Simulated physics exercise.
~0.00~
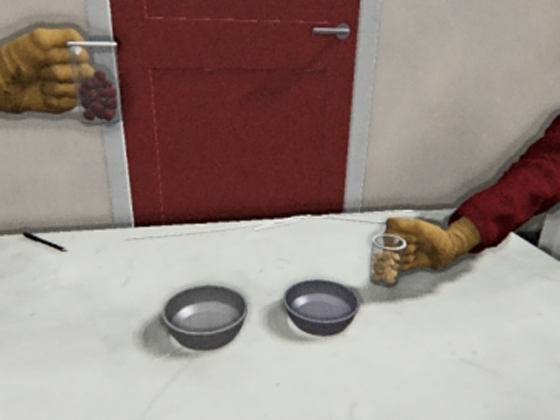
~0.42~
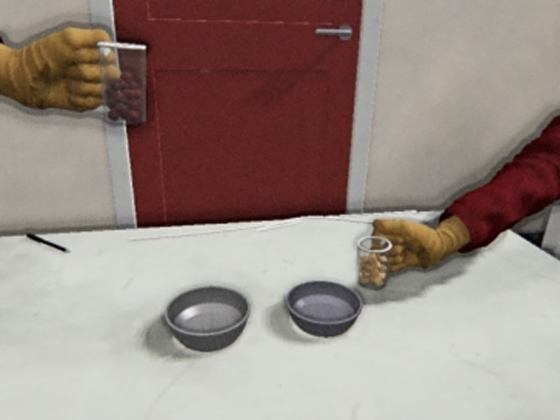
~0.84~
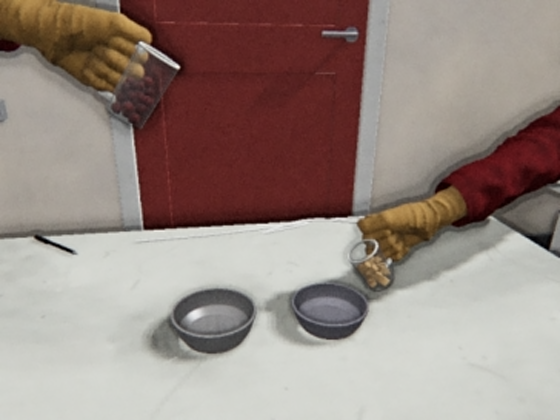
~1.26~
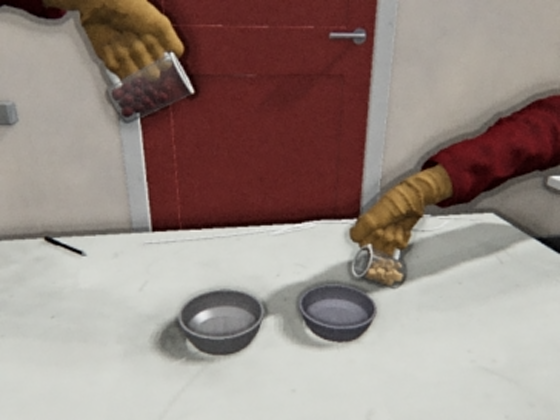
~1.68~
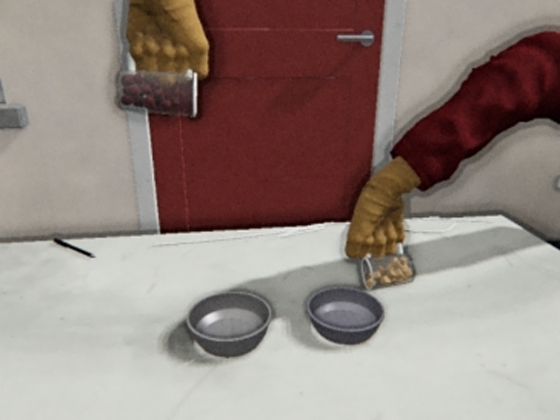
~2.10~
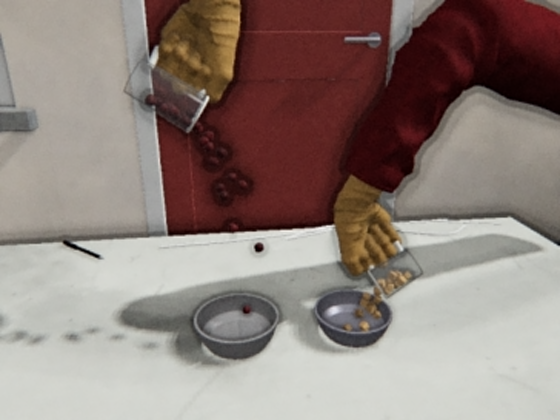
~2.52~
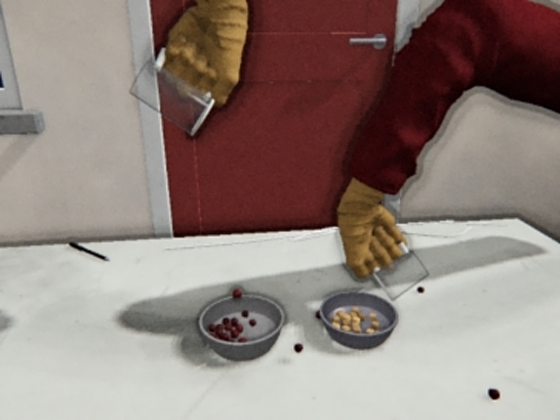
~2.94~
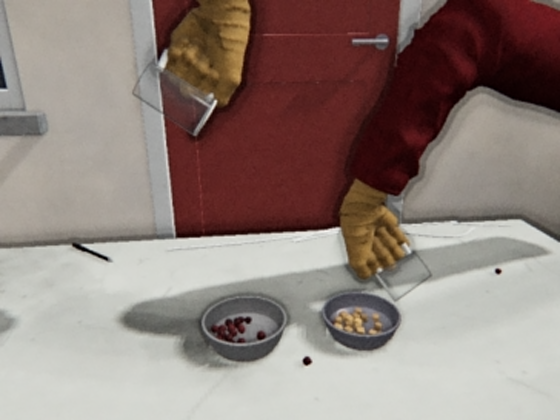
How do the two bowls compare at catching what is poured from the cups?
The left bowl catches most of the dark red pieces, but some end up outside it. The right bowl, filled from a cup held much lower, keeps all of its tan pieces.
On a white tabletop, gloved hands tip two cups over bowls, some red pieces scattering outside, the tan ones all landing inside.
